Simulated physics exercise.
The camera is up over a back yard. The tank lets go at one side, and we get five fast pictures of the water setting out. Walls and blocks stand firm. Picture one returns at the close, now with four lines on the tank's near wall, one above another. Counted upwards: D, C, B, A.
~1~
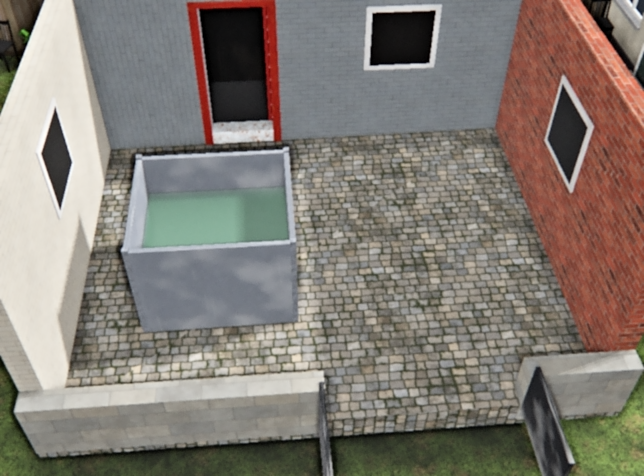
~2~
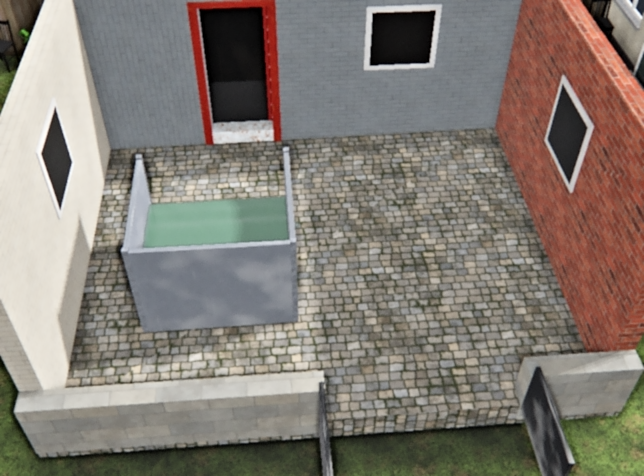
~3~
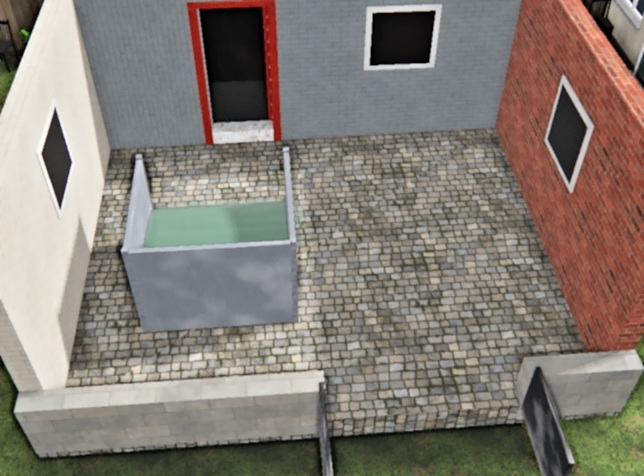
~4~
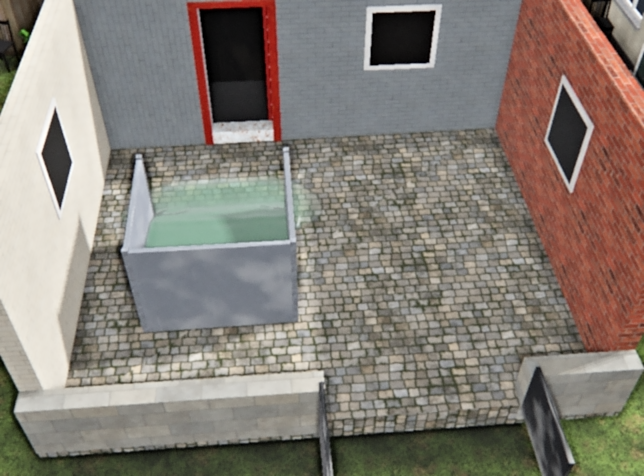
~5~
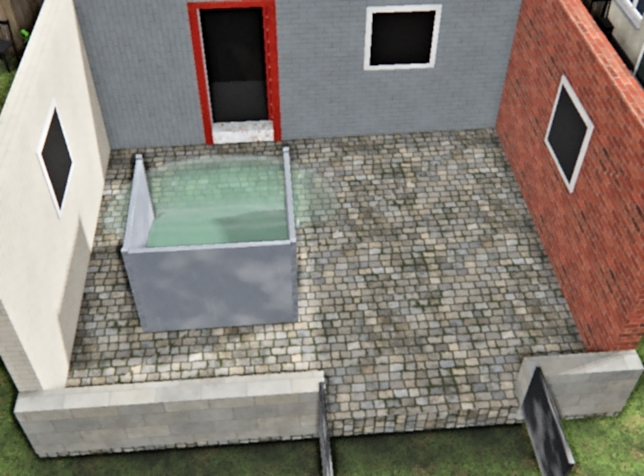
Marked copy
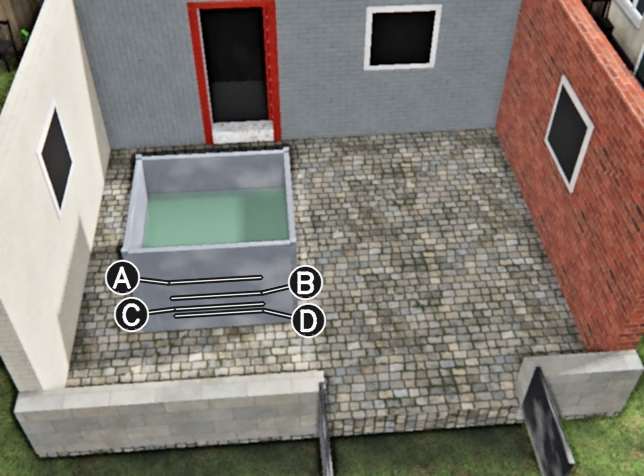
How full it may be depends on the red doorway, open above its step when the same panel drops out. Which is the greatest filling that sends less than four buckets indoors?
C.
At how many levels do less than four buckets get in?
Two.
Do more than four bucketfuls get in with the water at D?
No, not at all.
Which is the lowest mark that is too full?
B.
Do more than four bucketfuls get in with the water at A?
Yes.
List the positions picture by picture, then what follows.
Water in the tank at rest, its middle at (216, 230); foot of the red doorway at (244, 142); open gate at (425, 361), in the first picture.
Water covers 2 % of the ground, its front hidden from here, in the second picture.
Water covers 5 % of the ground, its front hidden from here, in the third picture.
In the fourth picture, 10 % of the ground under water, visible out to (310, 200).
In the fifth picture, 17 % of the ground under water, visible out to (316, 177).
In white, A at (214, 280); B at (217, 295); C at (218, 306); D at (219, 313); from the bottom up D, C, B, A.
For mark A, dozens of bucketfuls pour in.
For mark B, about 8 bucketfuls get in.
For mark C, a splash gets over, under a bucket.
For mark D, nothing gets over.
